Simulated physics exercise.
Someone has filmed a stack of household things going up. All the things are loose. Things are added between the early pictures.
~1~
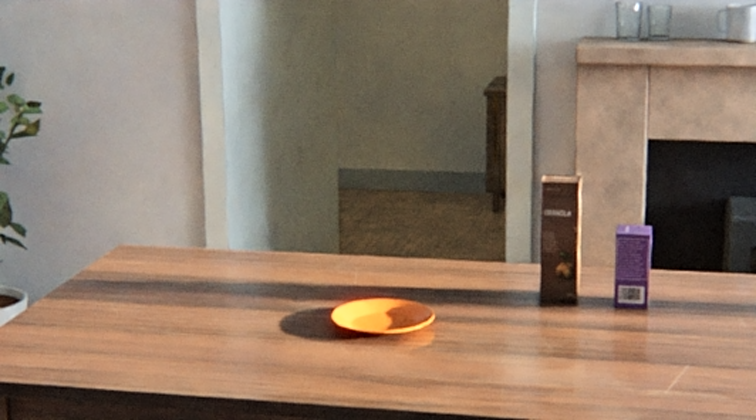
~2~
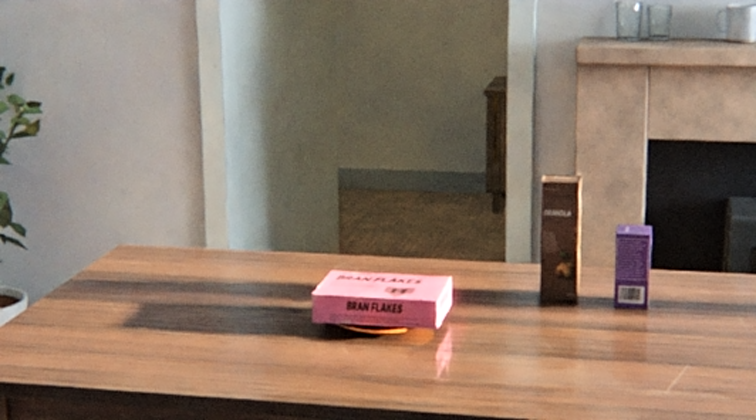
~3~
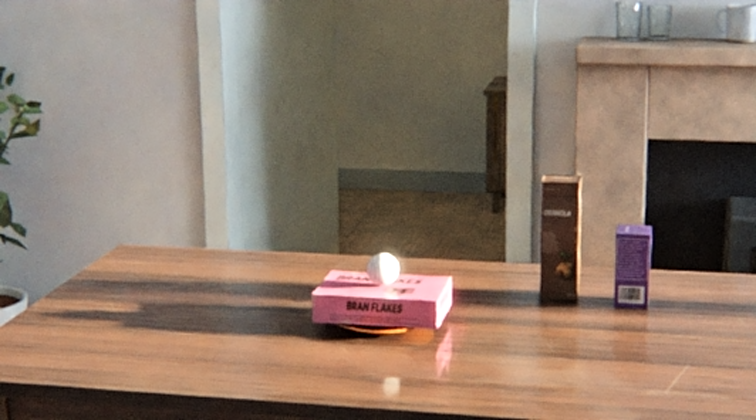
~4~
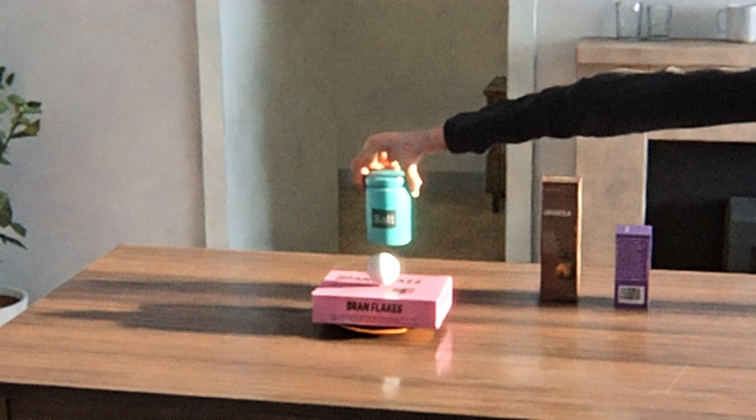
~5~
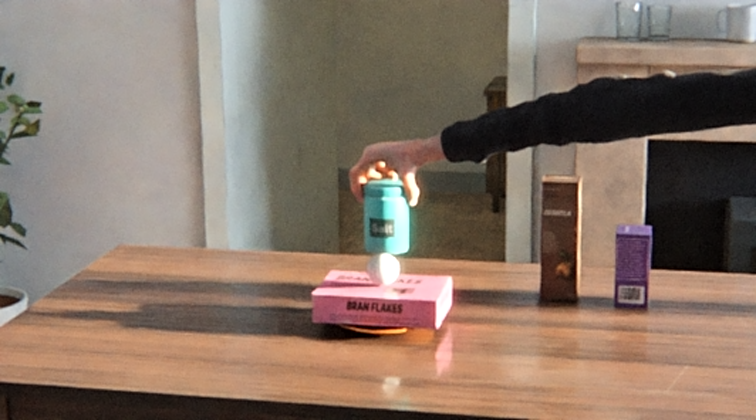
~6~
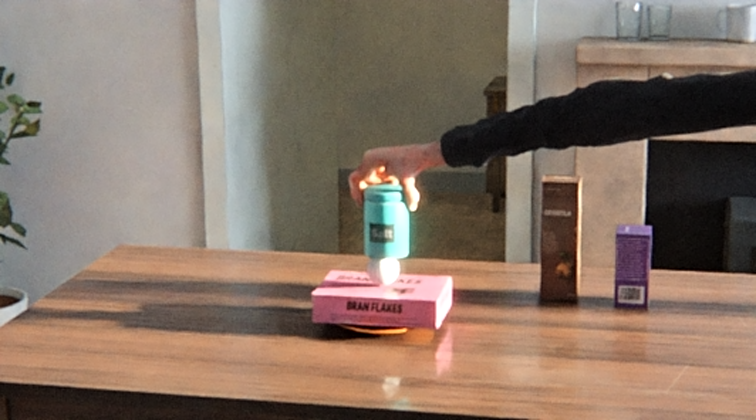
A pink packet appeared on top of an orange plate, then a white onion on the packet, and a hand from the right lowered a turquoise jar onto the onion, still holding it.
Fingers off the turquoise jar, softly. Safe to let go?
As it turns out, it gives way.
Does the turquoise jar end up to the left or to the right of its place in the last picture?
It goes to the right.
Then, 0.50 s after the last picture, turquoise jar now fallen.
Then, 0.60 s after the last picture, things are still on the move.
Then, 0.70 s after the last picture, as before.
At rest, fallen, turquoise jar; the other 5 in place. Seen from the same camera at the end, turquoise jar near (539, 301). The pile loses its balance.
